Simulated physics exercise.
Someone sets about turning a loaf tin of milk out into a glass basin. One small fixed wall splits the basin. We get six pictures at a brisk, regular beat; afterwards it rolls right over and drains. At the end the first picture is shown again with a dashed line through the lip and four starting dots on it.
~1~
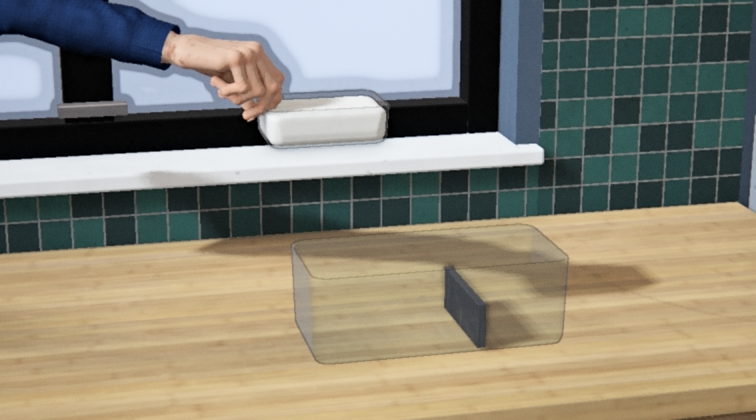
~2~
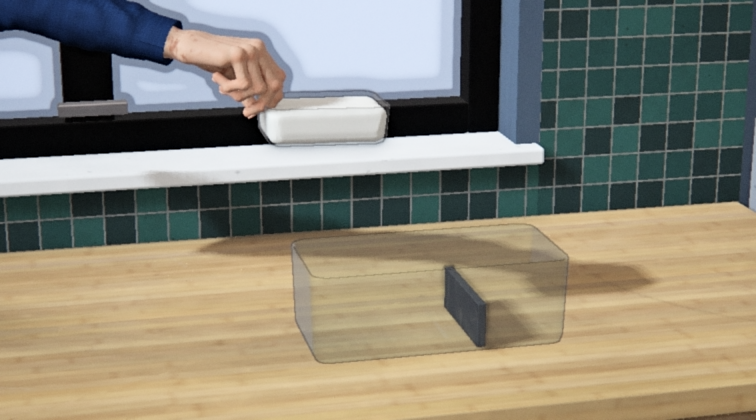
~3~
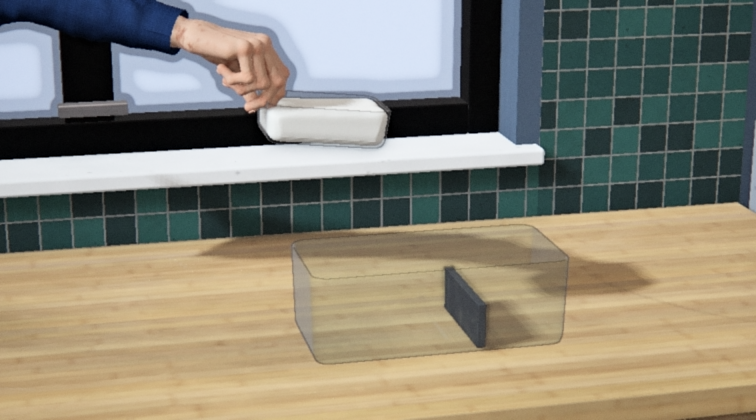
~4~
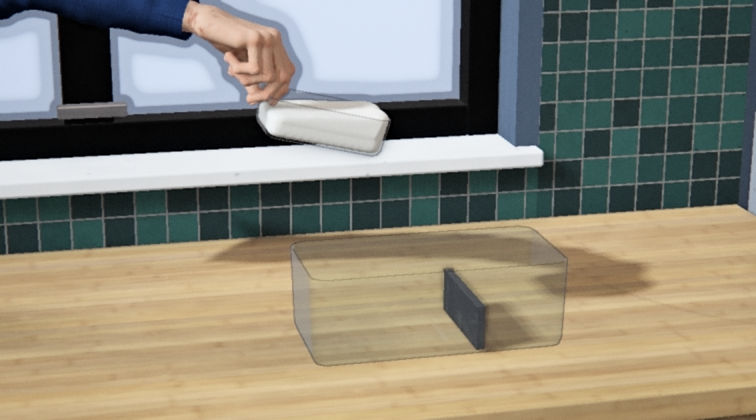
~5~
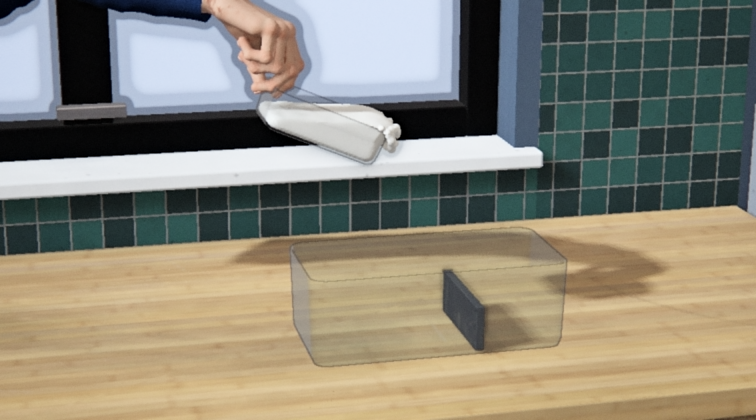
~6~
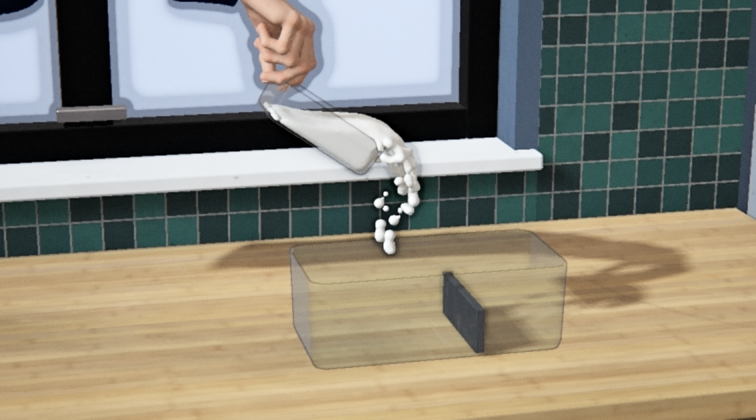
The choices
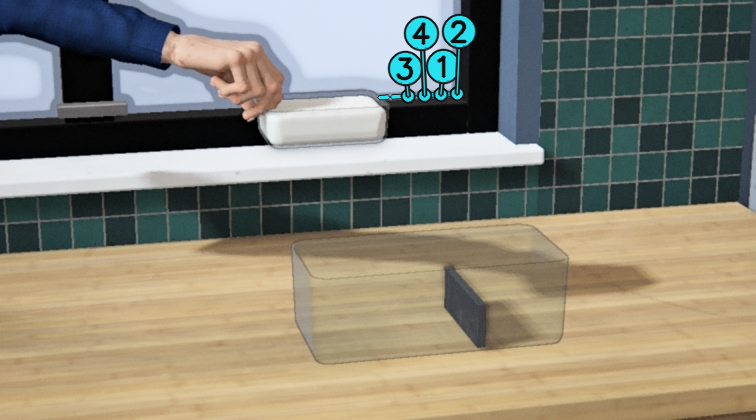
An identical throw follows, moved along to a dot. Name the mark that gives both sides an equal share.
Use spot 3.
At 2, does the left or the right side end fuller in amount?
The right side.
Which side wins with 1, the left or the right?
The right side.
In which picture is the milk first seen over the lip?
Picture 4.
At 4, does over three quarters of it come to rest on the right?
No, it does not.
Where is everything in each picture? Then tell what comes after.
In the first frame, upright, lip at (379, 97); basin from (313, 364) to (562, 341); top of the wall at (465, 285); nothing has left yet.
In the second frame, upright, lip at (380, 98); nothing has left yet.
In the third frame, tipped about 6°, lip at (381, 103); nothing has left yet.
In the fourth frame, tipped about 14°, lip at (382, 113); milk is over the lip, down to (382, 113).
In the fifth frame, tipped about 23°, lip at (381, 124); milk is over the lip, down to (388, 146).
In the sixth frame, tipped about 35°, lip at (378, 138); milk is over the lip, down to (386, 245).
On the marked copy, 1 at (440, 94); 2 at (457, 93); 3 at (408, 96); 4 at (424, 95).
With 1, about 20 % ends left of the wall and 77 % right of it.
With 2, about 15 % ends left of the wall and 83 % right of it.
With 3, about 47 % ends left of the wall and 51 % right of it.
With 4, about 29 % ends left of the wall and 69 % right of it.
